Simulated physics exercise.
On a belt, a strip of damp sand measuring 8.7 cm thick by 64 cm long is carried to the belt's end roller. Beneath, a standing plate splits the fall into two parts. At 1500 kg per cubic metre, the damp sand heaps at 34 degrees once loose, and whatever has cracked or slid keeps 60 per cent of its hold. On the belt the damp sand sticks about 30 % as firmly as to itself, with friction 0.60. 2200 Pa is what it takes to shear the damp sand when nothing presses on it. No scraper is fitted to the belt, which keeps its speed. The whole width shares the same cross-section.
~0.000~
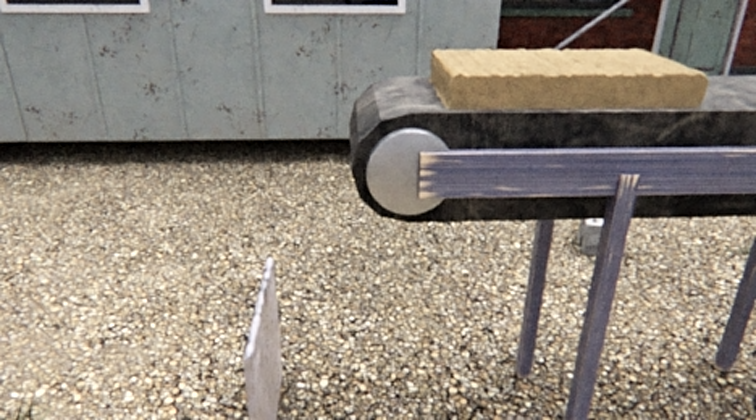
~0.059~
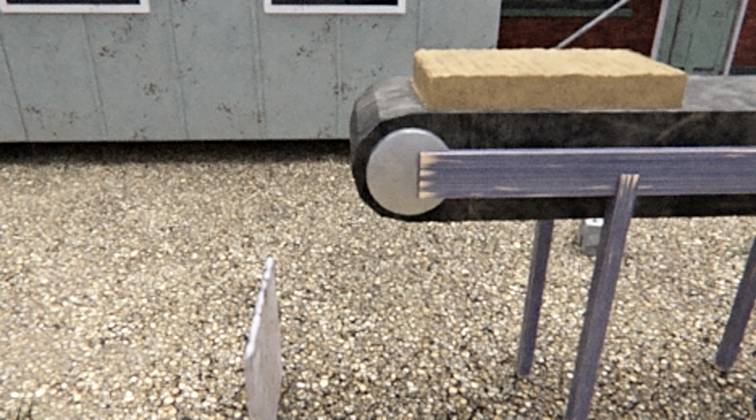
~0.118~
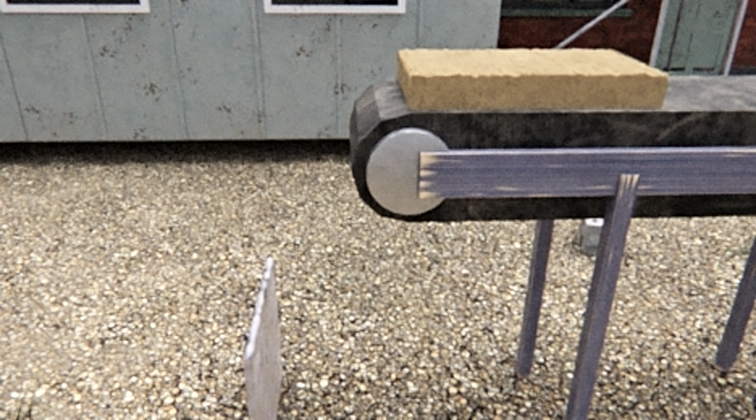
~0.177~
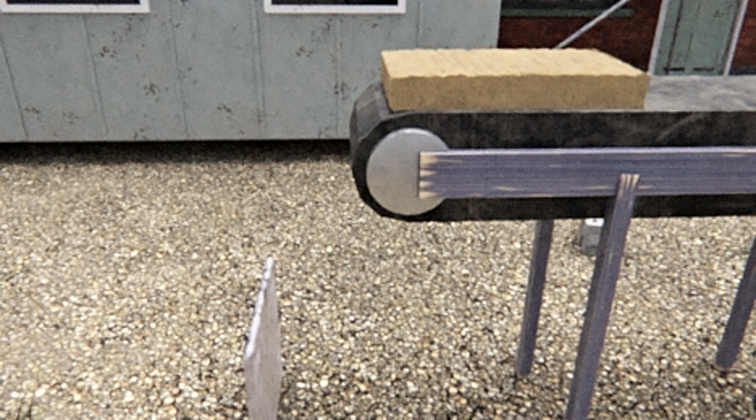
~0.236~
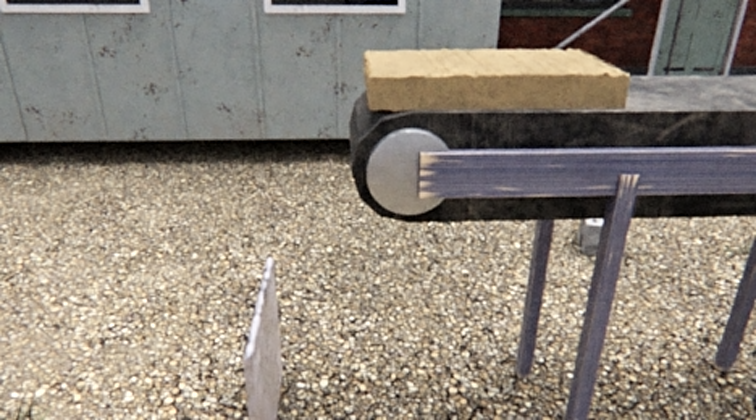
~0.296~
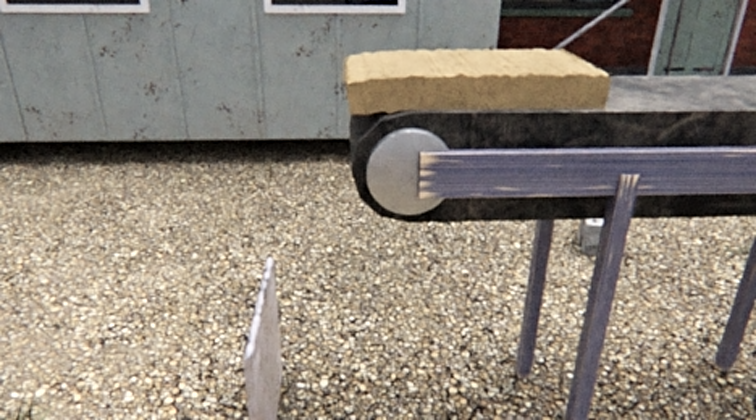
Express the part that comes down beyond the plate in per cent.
The part that comes down beyond the plate is near 17 %.
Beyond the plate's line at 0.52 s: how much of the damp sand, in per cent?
0 %.
After 0.52 s, 0 % is beyond the plate's line.
After 0.79 s, 5 % is beyond the plate's line.
After 1.06 s, 13 % is beyond the plate's line.
After 1.32 s, 17 % is beyond the plate's line.
After 2.56 s, at the end, 17 % is beyond the plate's line.
